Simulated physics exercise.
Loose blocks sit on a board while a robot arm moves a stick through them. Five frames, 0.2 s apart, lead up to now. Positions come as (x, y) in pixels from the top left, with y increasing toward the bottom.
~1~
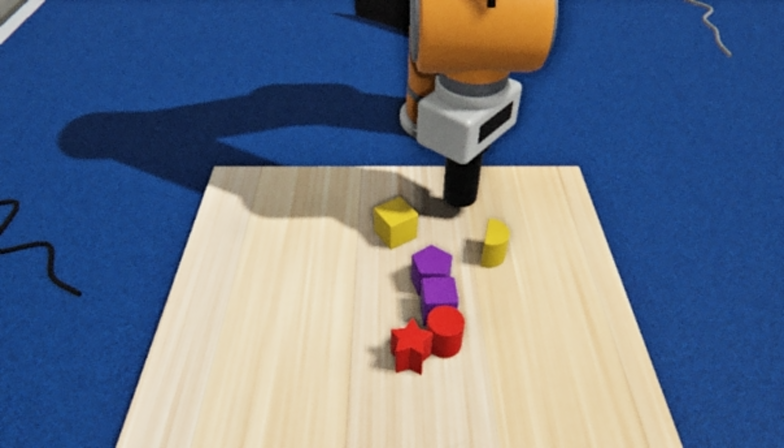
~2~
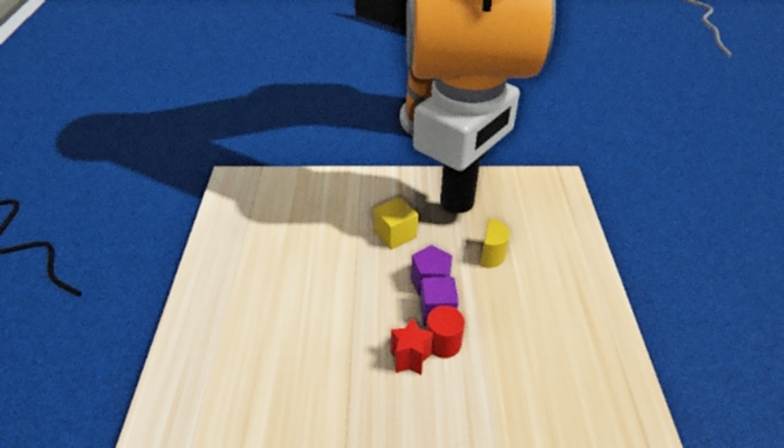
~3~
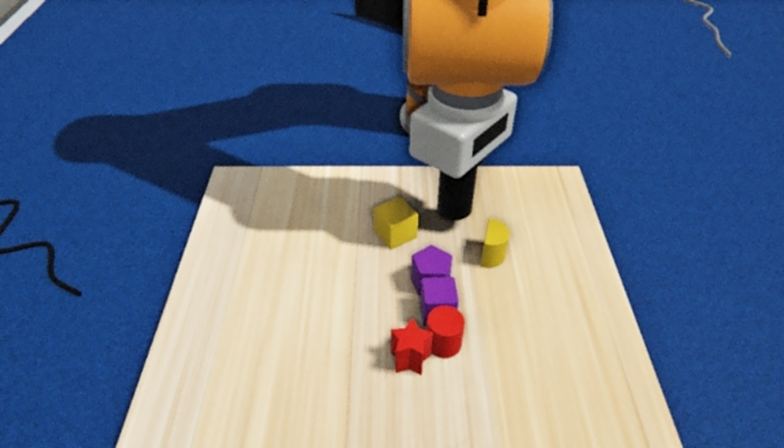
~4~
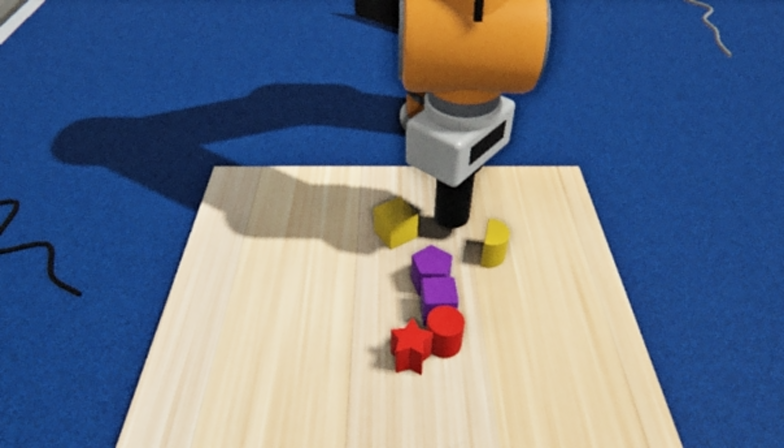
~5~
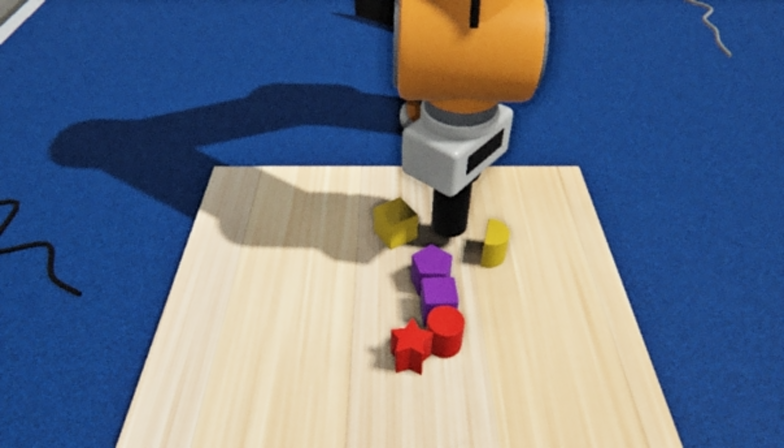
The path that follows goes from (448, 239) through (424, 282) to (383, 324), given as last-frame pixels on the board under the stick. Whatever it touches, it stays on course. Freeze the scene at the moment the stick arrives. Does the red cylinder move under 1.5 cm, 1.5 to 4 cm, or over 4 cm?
The move is long, over 4 cm.
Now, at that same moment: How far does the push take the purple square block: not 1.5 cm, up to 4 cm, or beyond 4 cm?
I'd go with over 4 cm for this block.
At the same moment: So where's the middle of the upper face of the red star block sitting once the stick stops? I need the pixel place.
In the picture, it is at (407, 367).
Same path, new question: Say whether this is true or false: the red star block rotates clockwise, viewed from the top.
That is true.
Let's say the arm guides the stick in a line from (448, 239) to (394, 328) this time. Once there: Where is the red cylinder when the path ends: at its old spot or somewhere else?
It does get moved.
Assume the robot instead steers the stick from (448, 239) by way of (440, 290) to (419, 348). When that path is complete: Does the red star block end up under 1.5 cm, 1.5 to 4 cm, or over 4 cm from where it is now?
That one ends up more than 4 cm from where it is now.
The first path, step by step. One third of the way, stick (433, 254); purple pentagonal block (428, 272), turned 15° anticlockwise; purple square block (442, 298); red cylinder (449, 328).
Two thirds of the way, stick (414, 284); red star block (410, 340); purple pentagonal block (418, 306), turned 45° anticlockwise; purple square block (448, 325), turned 40° anticlockwise; red cylinder (468, 356).
At the end, stick (382, 310); red star block (407, 367), turned 20° clockwise; purple pentagonal block (403, 334), turned 95° anticlockwise; purple square block (447, 332), turned 70° anticlockwise; red cylinder (477, 362).
